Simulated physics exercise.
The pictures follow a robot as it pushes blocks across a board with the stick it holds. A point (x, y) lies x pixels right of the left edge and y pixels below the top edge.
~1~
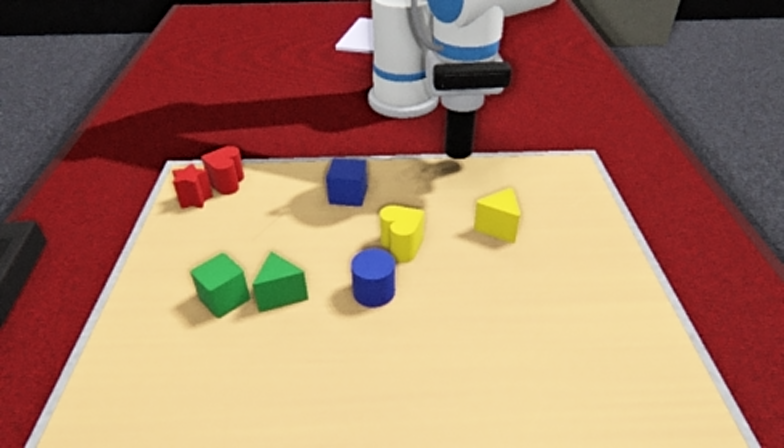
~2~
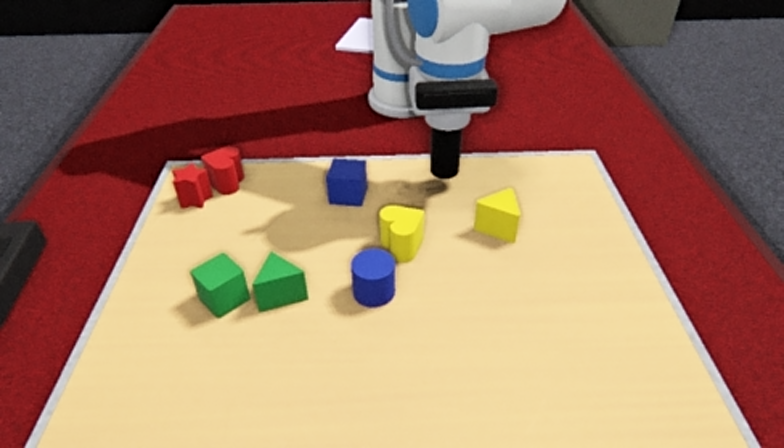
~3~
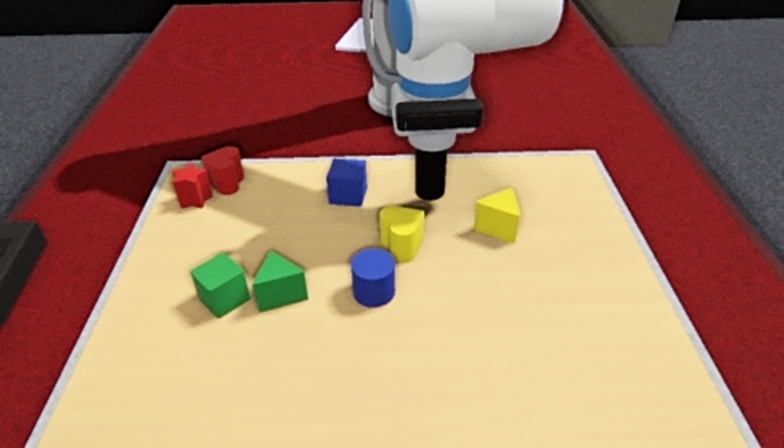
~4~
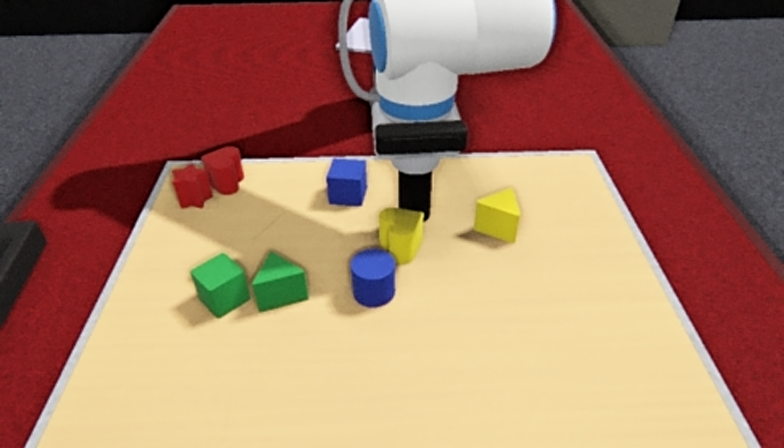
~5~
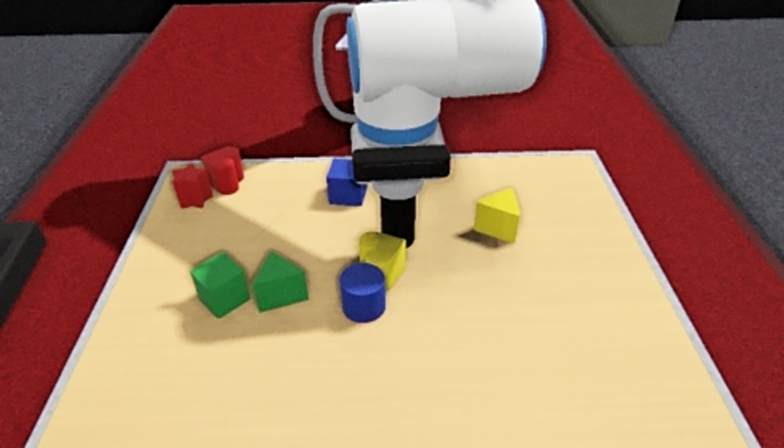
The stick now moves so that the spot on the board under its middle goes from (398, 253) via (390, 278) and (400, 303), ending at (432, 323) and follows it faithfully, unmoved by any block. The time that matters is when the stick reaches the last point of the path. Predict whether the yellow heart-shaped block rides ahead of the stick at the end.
It ends up beside or behind the stick.
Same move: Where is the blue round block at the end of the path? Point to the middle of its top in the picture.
I predict (326, 321).
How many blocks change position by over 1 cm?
When the path ends, I think you'll find two blocks out of place by more than 1 cm.
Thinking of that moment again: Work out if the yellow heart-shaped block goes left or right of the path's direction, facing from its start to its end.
Its shift is rightward.
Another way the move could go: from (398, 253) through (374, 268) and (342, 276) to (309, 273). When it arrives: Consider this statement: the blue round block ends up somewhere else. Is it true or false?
The statement is correct.
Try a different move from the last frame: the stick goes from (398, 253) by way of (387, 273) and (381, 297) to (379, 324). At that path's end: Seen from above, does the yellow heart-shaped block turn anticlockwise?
No
On the path given first. One third of the way, stick (390, 266); blue round block (340, 306); yellow heart-shaped block (366, 272).
Two thirds of the way, stick (401, 292); blue round block (326, 321); yellow heart-shaped block (363, 289), turned 35° clockwise.
At the end, stick (433, 310); blue round block (326, 321); yellow heart-shaped block (363, 289), turned 35° clockwise.
